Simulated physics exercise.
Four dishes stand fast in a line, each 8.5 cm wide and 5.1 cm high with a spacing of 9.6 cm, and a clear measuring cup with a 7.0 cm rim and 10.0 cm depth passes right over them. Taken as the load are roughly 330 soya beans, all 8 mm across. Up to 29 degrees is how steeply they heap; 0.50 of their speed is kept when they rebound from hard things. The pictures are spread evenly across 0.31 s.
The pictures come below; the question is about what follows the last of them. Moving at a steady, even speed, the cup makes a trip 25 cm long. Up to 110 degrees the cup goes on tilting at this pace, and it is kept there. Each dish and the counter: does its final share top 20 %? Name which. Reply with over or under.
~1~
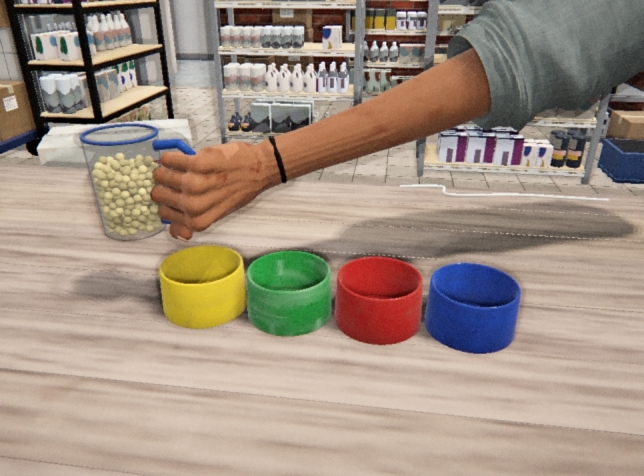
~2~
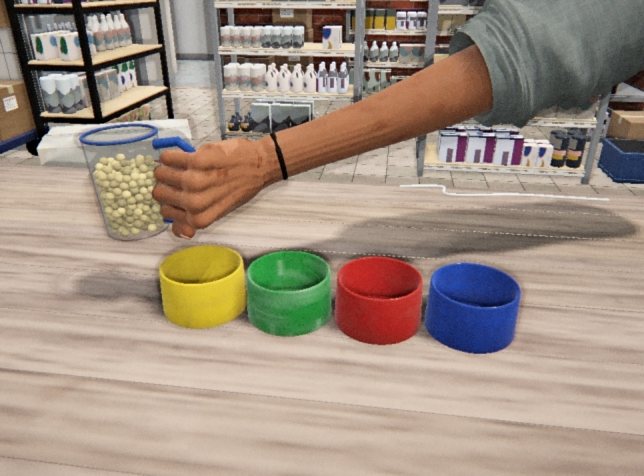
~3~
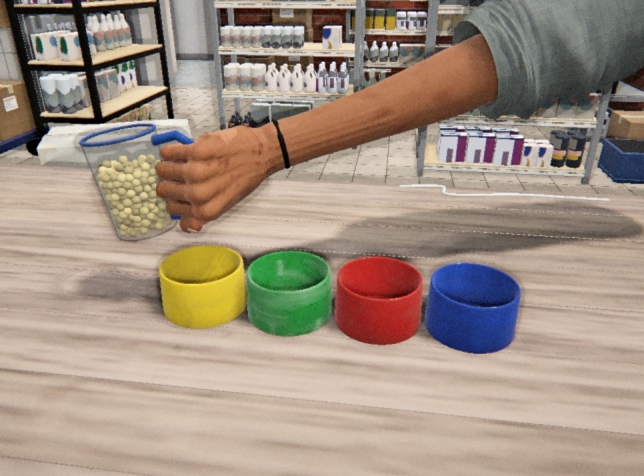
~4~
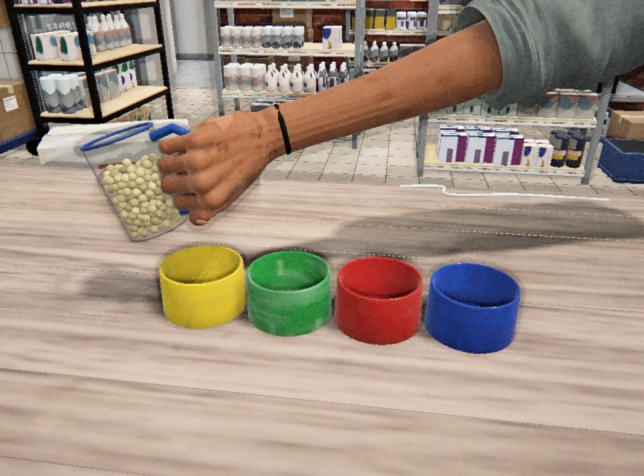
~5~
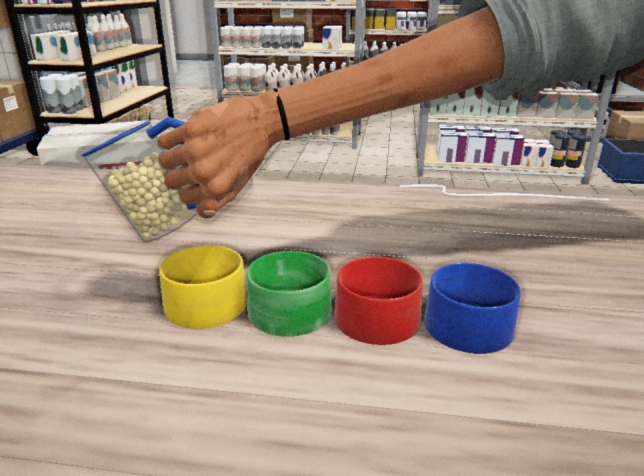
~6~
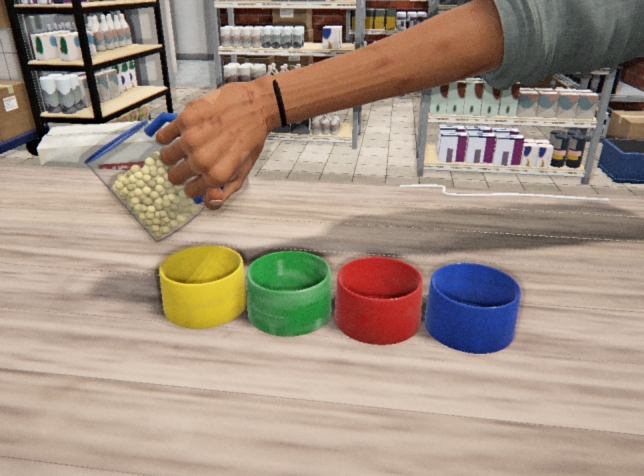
Red under, blue under, green under, yellow over, counter over.
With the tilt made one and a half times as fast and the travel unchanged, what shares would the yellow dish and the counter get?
Result - yellow: 20; counter: 80.
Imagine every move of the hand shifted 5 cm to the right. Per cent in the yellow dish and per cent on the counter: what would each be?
Shares - yellow 80 / counter 10.
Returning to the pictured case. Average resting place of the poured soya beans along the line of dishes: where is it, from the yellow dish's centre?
I'd put it near 5 cm to the left of the dish's middle.
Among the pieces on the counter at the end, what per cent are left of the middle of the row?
That works out to close to 100 per cent.
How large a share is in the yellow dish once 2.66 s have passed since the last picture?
It works out to some 55 per cent.
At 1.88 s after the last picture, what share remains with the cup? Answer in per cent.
Roughly 0 percent.
Then, 1.13 s after the last picture, tilt 110 degrees; cup holds 10 %, yellow 45 %.
Then, 1.88 s after the last picture, tilt 110 degrees; cup holds 0 %, yellow 55 %.
Then, 2.66 s after the last picture, tilt 110 degrees; cup holds 0 %, yellow 55 %.
In the end, red 0 %, blue 0 %, green 0 %, yellow 55 %, counter 45 %.
